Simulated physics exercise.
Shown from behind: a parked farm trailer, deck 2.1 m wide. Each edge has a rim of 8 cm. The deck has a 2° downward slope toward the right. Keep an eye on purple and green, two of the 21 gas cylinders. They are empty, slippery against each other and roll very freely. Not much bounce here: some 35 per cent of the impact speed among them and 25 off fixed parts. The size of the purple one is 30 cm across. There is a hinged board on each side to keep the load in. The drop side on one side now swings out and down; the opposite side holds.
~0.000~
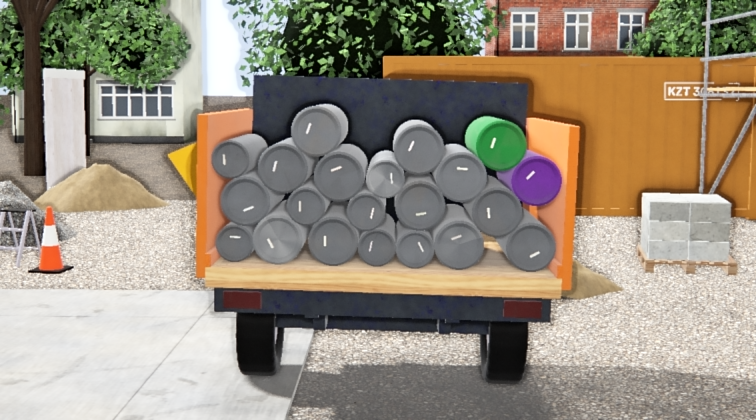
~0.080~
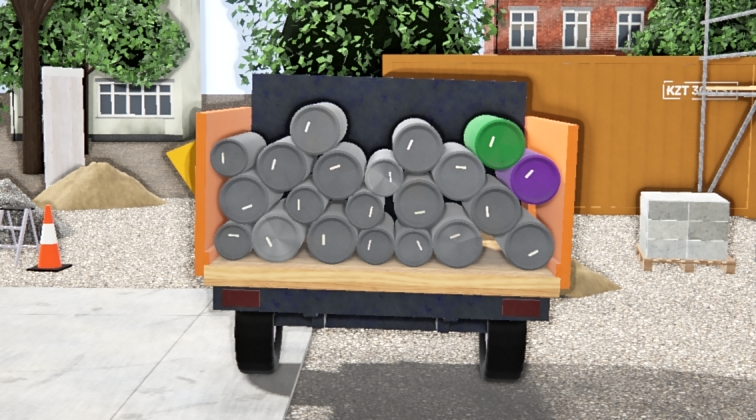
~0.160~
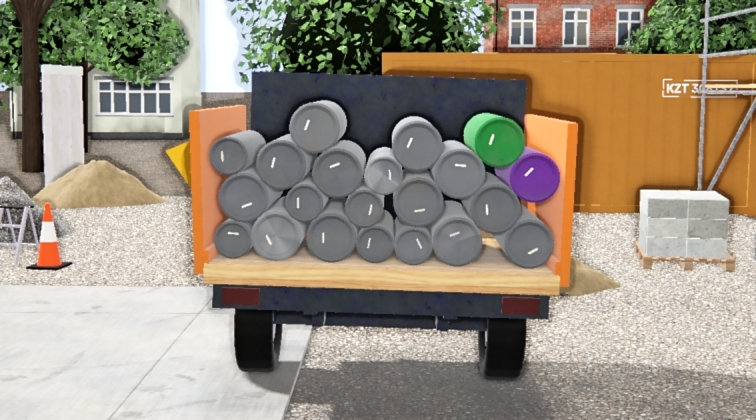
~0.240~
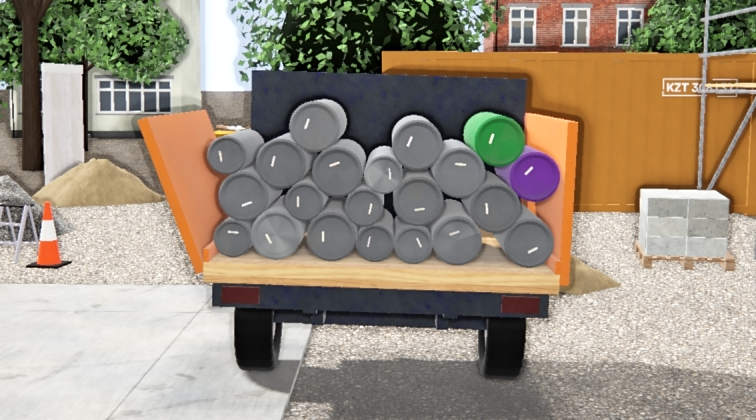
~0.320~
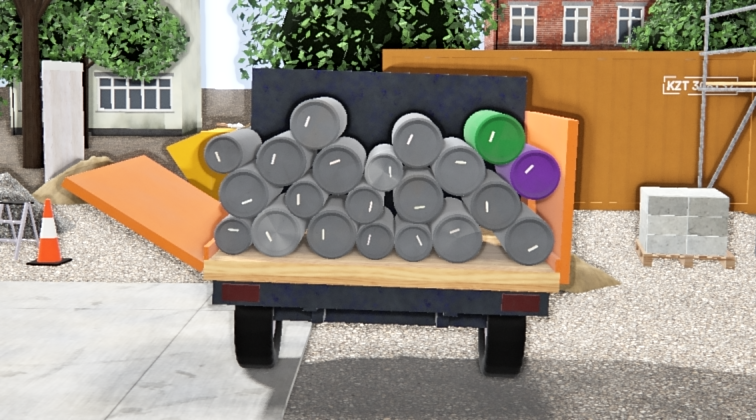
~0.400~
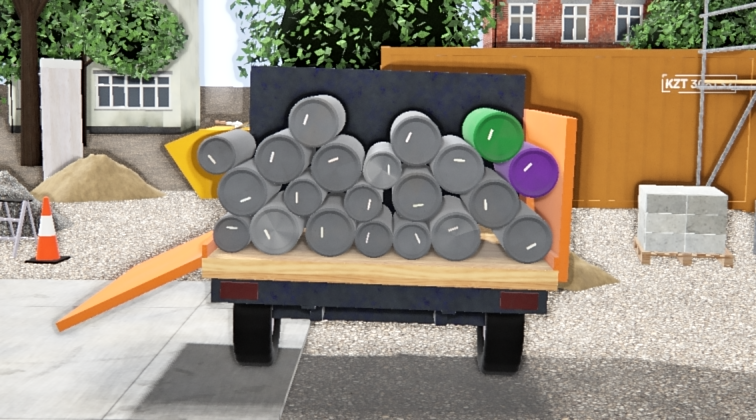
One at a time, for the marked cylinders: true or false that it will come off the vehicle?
Purple cylinder: False. Green: False.
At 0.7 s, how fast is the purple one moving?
Close to 0.0 m/s at that moment.
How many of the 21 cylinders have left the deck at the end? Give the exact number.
Counted up, it is 1.
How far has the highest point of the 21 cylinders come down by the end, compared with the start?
0 cm.
By 0.7 s, purple is up on others, 15 cm from the right edge; green is up on others, 35 cm from the right edge; 1 of 21 is off.
Finally (3.8 s), purple is up on others, 15 cm from the right edge; green is up on others, 35 cm from the right edge; 1 of 21 is off.
